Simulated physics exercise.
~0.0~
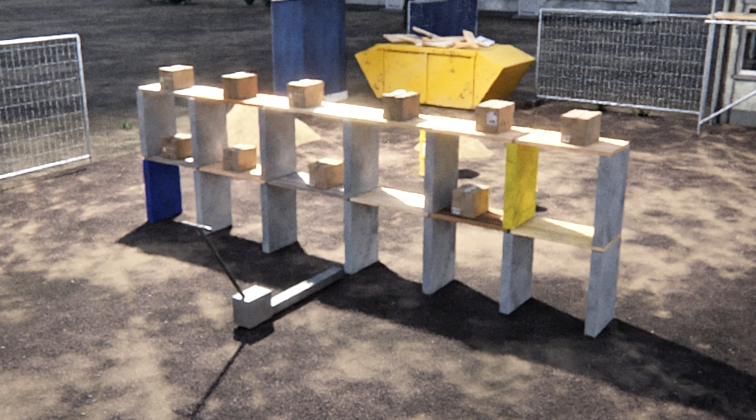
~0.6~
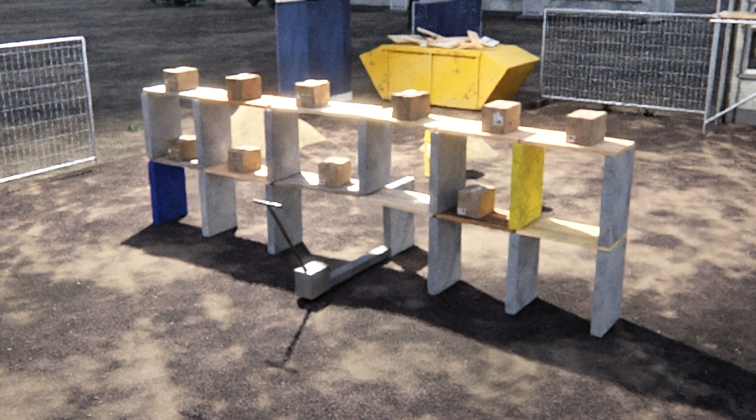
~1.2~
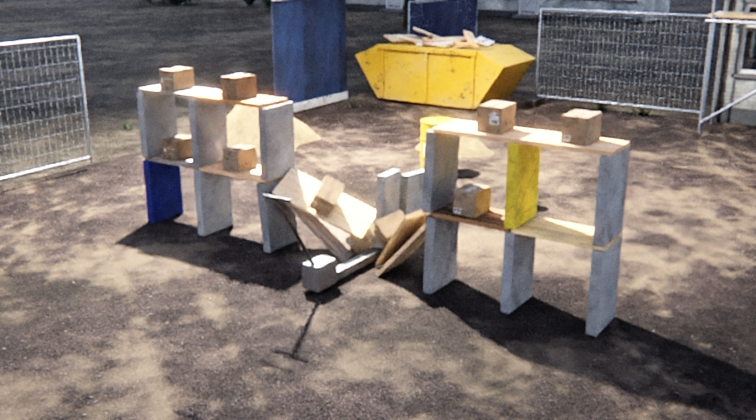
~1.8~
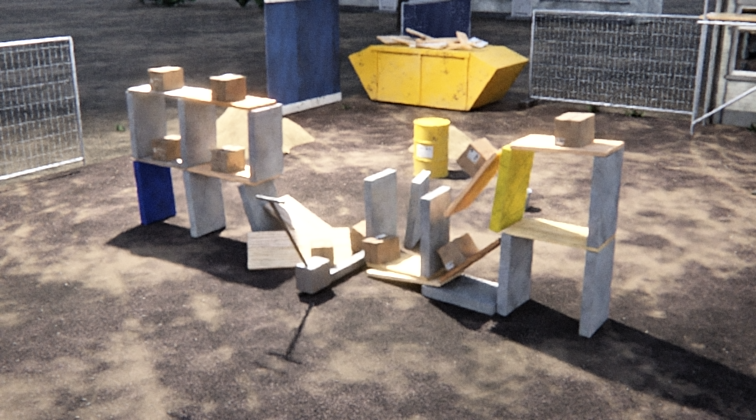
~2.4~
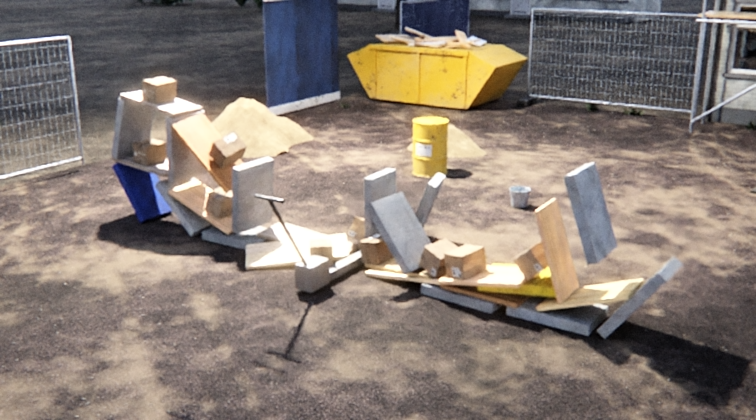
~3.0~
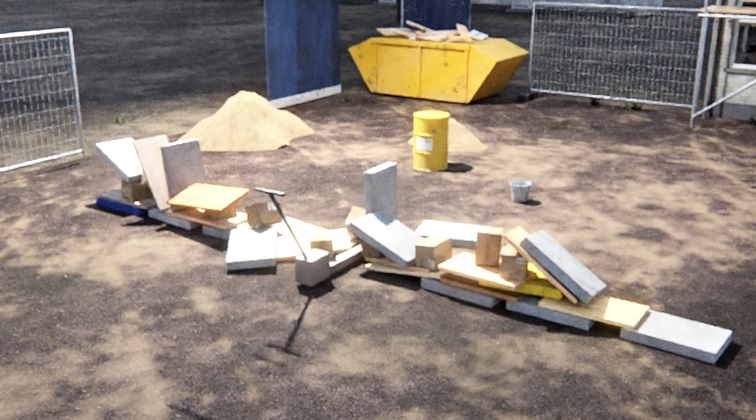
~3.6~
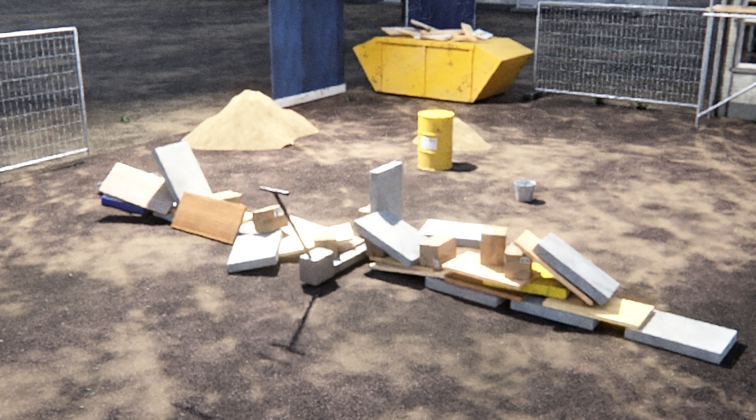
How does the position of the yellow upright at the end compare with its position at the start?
At the start the yellow upright stands upright in the upper tier towards the right, and at the end it lies on its side among the fallen pieces.
